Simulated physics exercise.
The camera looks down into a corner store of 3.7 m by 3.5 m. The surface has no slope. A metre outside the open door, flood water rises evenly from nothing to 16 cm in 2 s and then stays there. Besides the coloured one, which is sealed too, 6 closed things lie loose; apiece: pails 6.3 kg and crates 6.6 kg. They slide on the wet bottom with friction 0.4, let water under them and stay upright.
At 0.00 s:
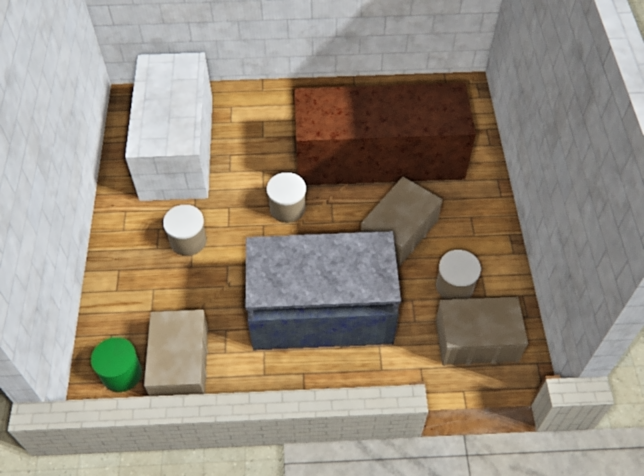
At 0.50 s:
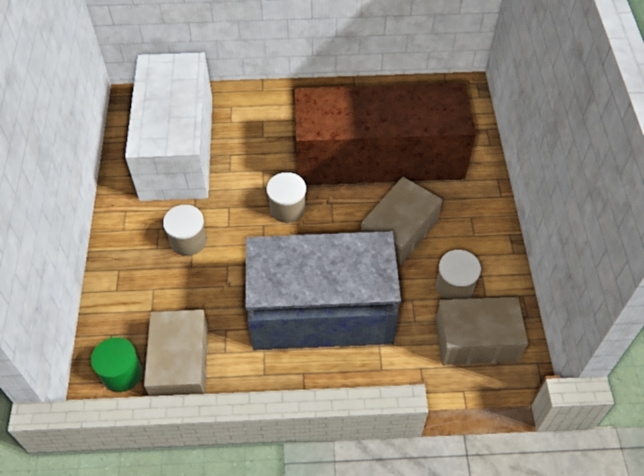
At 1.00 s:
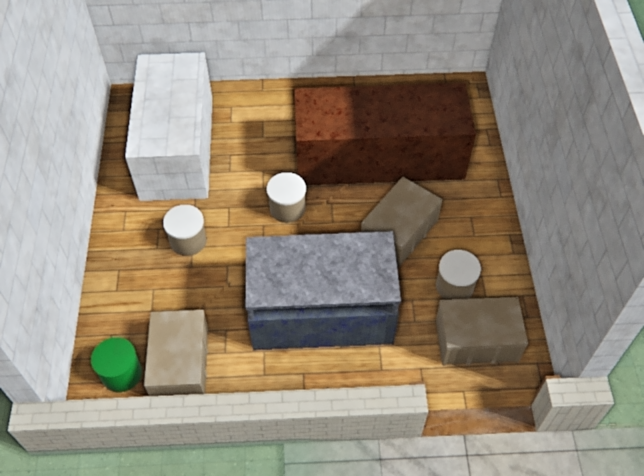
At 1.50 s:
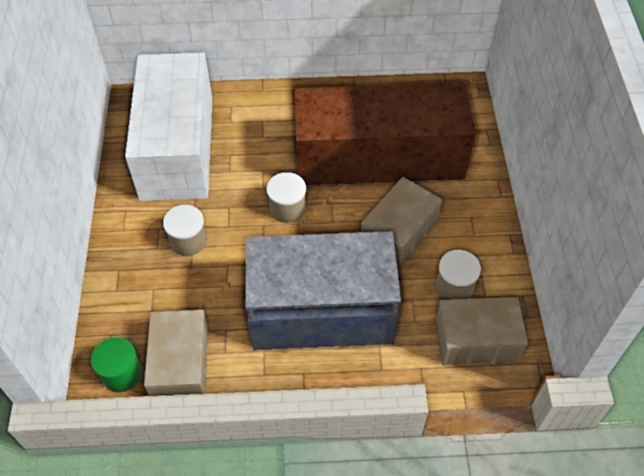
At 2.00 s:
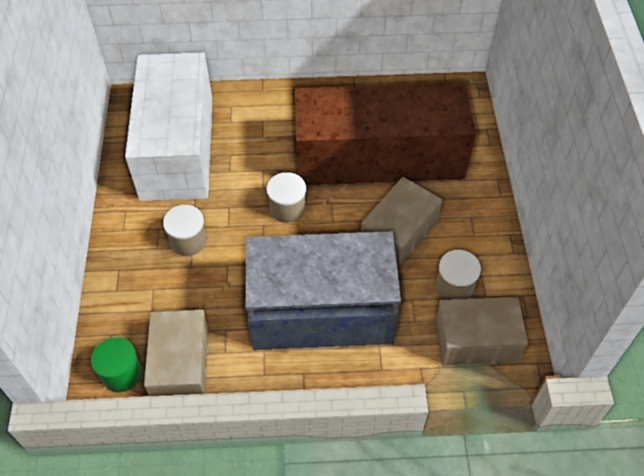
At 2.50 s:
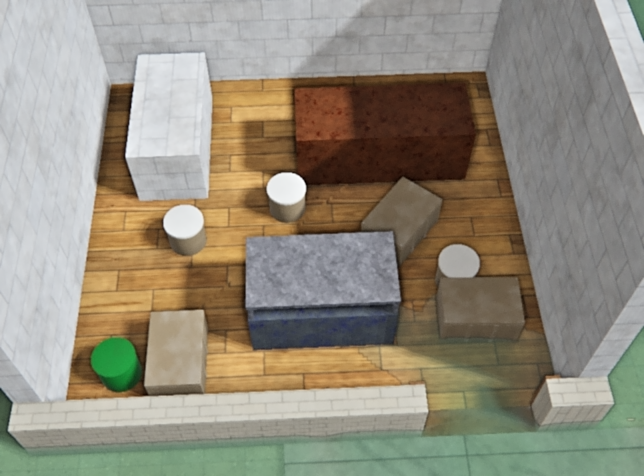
Shallow water spreading over the ground outside, then seeping through the doorway at lower right and slightly shifting the nearest crate.
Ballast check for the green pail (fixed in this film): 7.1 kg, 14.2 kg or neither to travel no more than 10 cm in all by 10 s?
I expect that the smaller load will do.
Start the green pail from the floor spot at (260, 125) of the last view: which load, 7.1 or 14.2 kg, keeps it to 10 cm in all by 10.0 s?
It takes the larger.
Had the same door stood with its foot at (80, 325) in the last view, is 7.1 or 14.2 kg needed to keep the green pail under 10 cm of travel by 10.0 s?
In that case only the higher weight holds it.
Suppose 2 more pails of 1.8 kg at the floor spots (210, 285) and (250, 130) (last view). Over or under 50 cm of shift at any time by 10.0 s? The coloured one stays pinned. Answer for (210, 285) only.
Answer: Past it.
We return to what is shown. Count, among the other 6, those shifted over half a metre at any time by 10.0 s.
That makes 4.
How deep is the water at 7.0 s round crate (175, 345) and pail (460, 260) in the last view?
About 2 and 8 cm.
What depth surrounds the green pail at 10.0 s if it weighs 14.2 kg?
About 5 cm.
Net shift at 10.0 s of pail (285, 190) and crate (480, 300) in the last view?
In turn: 100 cm, 140 cm.
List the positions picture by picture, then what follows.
The first picture shows the green pail at (113, 357), on the bottom; water covers 0.0 m2; 0 of 7 have shifted.
The second picture shows the green pail at (113, 357) rests on the ground; 0.0 m2 under water; 0 of 7 have shifted.
The third picture shows the green pail at (113, 357), on the bottom; water covers 0.0 m2; 0 of 7 have shifted.
The fourth picture shows the green pail at (113, 357) rests on the ground; water covers 0.0 m2; 0 of 7 have shifted.
The fifth picture shows the green pail at (113, 357), on the bottom; 0.2 m2 under water; 0 of 7 have shifted.
The sixth picture shows the green pail at (113, 357), on the bottom; 0.9 m2 under water; 2 of 7 have shifted.
After 3.5 s the green pail would be 0 cm from its start with 7.1 kg and 0 cm from its start with 14.2 kg; 0 cm of water round it then.
After 4.5 s the green pail would be 0 cm from its start with 7.1 kg and 0 cm from its start with 14.2 kg; 0 cm of water round it then.
After 7.0 s the green pail would be 0 cm from its start with 7.1 kg and 0 cm from its start with 14.2 kg; 1 cm of water round it then.
After 10.0 s the green pail would be 0 cm from its start with 7.1 kg and 0 cm from its start with 14.2 kg; 5 cm of water round it then.
